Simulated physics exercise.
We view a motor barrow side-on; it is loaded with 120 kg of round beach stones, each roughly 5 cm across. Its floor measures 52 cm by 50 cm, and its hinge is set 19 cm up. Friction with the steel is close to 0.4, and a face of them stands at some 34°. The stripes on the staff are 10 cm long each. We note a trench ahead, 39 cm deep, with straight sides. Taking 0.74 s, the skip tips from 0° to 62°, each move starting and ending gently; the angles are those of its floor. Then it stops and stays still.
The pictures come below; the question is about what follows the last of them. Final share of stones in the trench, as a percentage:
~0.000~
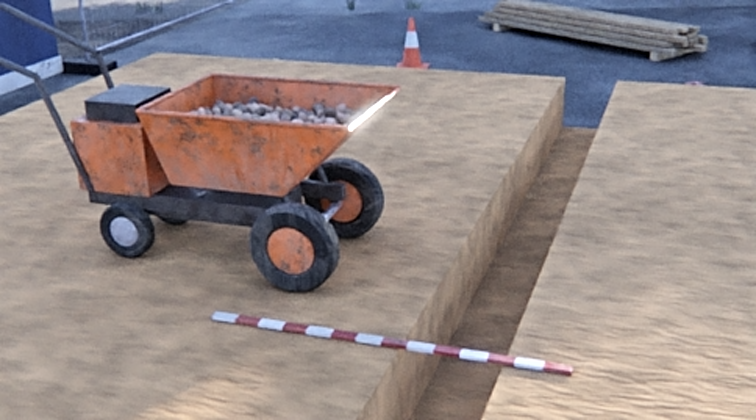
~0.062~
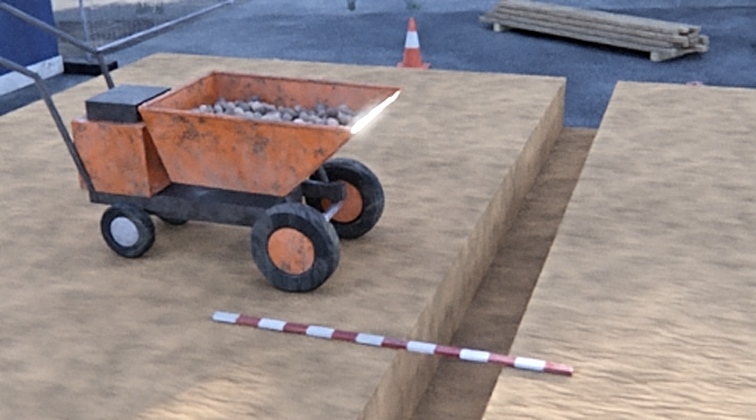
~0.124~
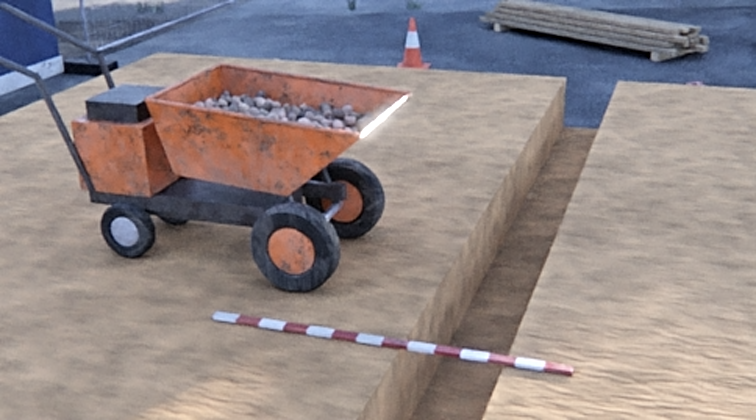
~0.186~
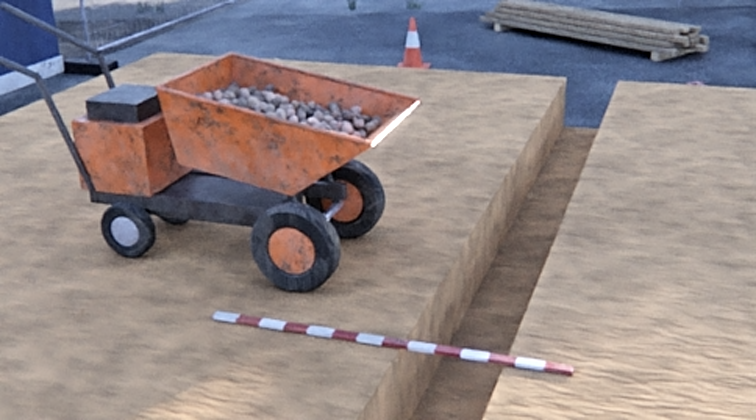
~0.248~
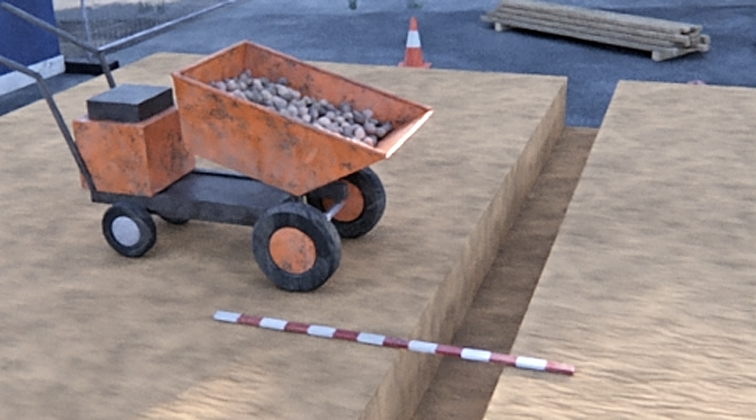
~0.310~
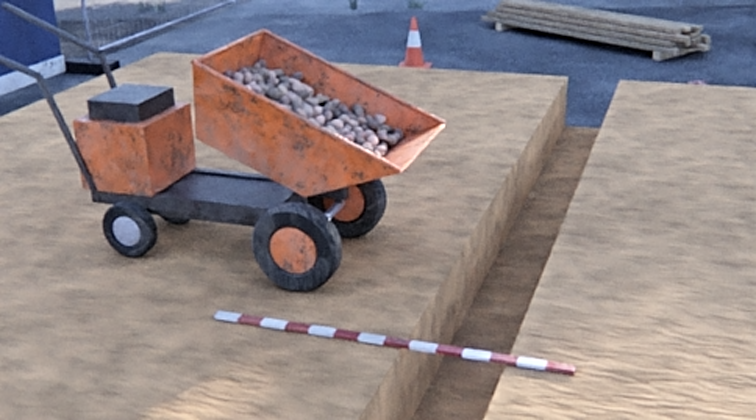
83 per cent.
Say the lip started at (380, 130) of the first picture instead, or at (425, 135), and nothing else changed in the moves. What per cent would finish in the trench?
About 50 per cent first, then about 20 per cent.
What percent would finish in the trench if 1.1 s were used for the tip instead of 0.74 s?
Then roughly 90 percent.
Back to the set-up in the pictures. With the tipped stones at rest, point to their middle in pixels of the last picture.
(506, 345).
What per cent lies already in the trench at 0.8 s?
By then, around 15 percent.
After 0.6 s the floor is at 52°; 100 % in the skip; the foremost stones are at (415, 201).
After 0.8 s the floor is at 62°; 87 % in the skip, 13 % in the trench; the foremost stones are at (512, 276).
After 1.2 s the floor is at 62°; 33 % in the skip, 51 % in the trench, 16 % past the trench; the foremost stones are at (643, 308).
After 3.1 s the floor is at 62°; 0 % in the skip, 83 % in the trench, 17 % past the trench; the foremost stones are past the picture's edge.
